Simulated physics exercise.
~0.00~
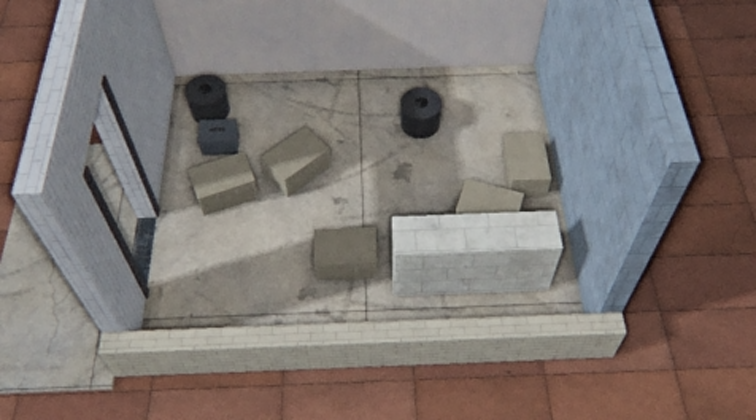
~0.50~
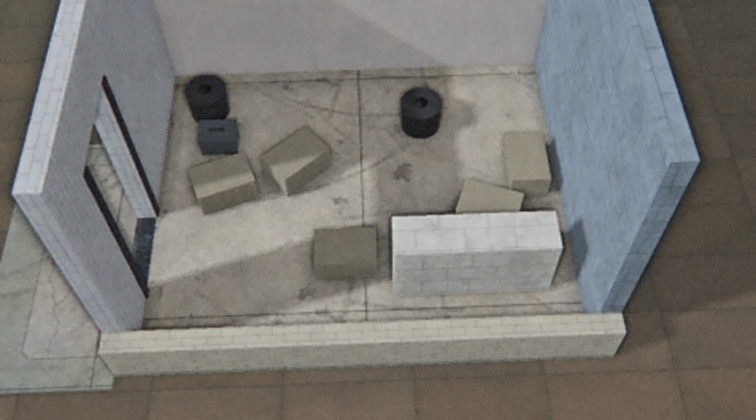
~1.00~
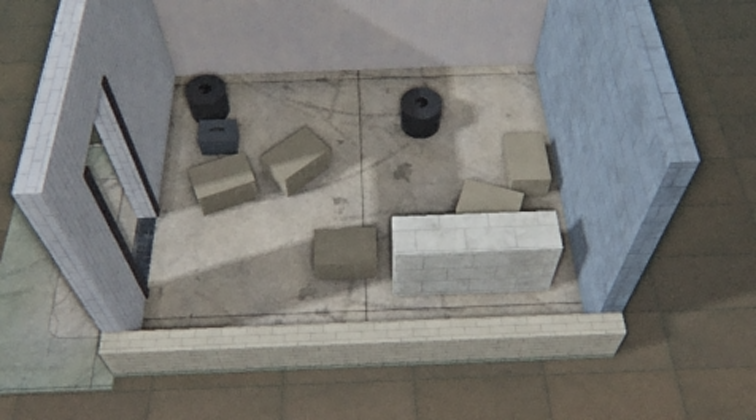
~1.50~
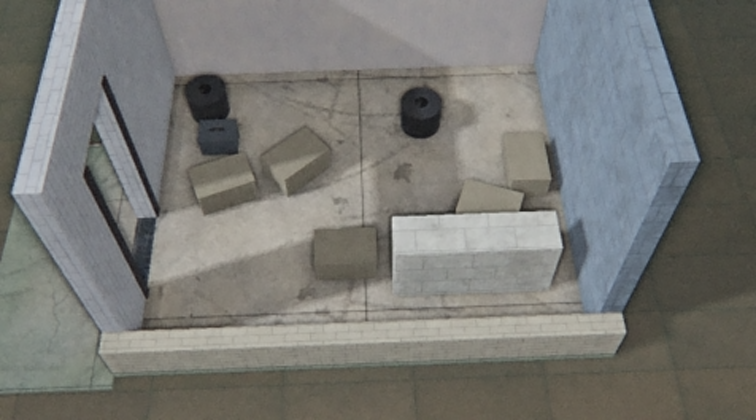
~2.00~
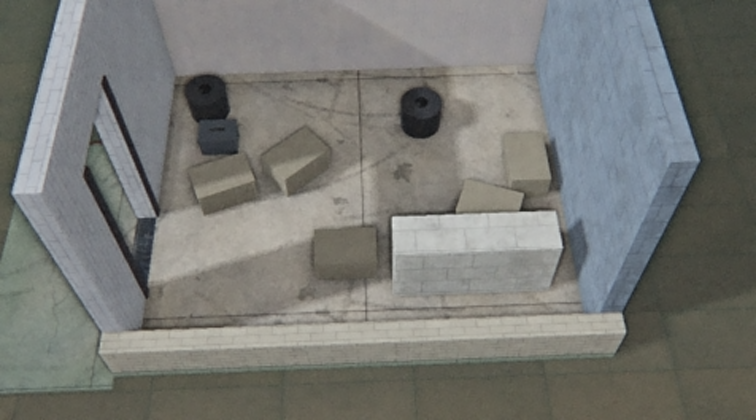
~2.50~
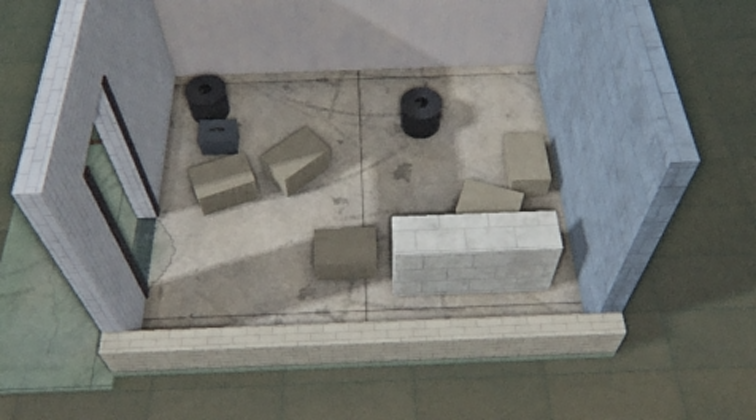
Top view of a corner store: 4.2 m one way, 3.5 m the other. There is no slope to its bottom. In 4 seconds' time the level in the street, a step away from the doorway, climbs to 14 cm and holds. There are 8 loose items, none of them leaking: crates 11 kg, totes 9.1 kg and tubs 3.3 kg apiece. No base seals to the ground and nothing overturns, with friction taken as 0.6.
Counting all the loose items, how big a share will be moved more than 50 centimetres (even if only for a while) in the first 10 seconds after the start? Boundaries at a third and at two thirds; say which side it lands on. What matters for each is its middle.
It lands short of a third.
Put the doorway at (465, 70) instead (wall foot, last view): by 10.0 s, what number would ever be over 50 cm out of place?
That gives 3 of them.
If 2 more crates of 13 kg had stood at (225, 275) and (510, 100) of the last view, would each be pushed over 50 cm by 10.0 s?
Above the limit, then inside the limit.
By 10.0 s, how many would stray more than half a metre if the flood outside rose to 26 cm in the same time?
You'd get 4 in that case.
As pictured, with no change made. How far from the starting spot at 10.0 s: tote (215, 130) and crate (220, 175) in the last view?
The first is 0 cm from its start, the second 0 cm.
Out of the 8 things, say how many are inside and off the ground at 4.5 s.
0.
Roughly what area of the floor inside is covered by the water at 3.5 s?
I'd estimate close to 1.5 m2.
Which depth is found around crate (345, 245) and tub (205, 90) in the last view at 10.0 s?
Some 5 cm at the first, some 2 cm at the second.
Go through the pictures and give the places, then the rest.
A crate at (345, 246) rests on the ground; a tote at (217, 130), on the bottom; 0.0 m2 under water; 0 of 8 have shifted, in the first picture.
A crate at (345, 246) rests on the ground; a tote at (217, 130) rests on the ground; water covers 0.0 m2; 0 of 8 have shifted, in the second picture.
A crate at (345, 246), on the bottom; a tote at (217, 130), on the bottom; 0.0 m2 under water; 0 of 8 have shifted, in the third picture.
A crate at (345, 246) rests on the ground; a tote at (217, 130) rests on the ground; 0.0 m2 under water; 0 of 8 have shifted, in the fourth picture.
A crate at (345, 246), on the bottom; a tote at (217, 130) rests on the ground; 0.0 m2 under water; 0 of 8 have shifted, in the fifth picture.
A crate at (345, 246) rests on the ground; a tote at (217, 130) rests on the ground; 0.1 m2 under water; 0 of 8 have shifted, in the sixth picture.
After 3.5 s 0 of 8 are over 50 cm from their spots; 0 afloat.
After 4.5 s 0 of 8 are over 50 cm from their spots; 0 afloat.
After 7.0 s 0 of 8 are over 50 cm from their spots; 0 afloat.
After 10.0 s 0 of 8 are over 50 cm from their spots, and 0 have been at some point; 1 afloat.
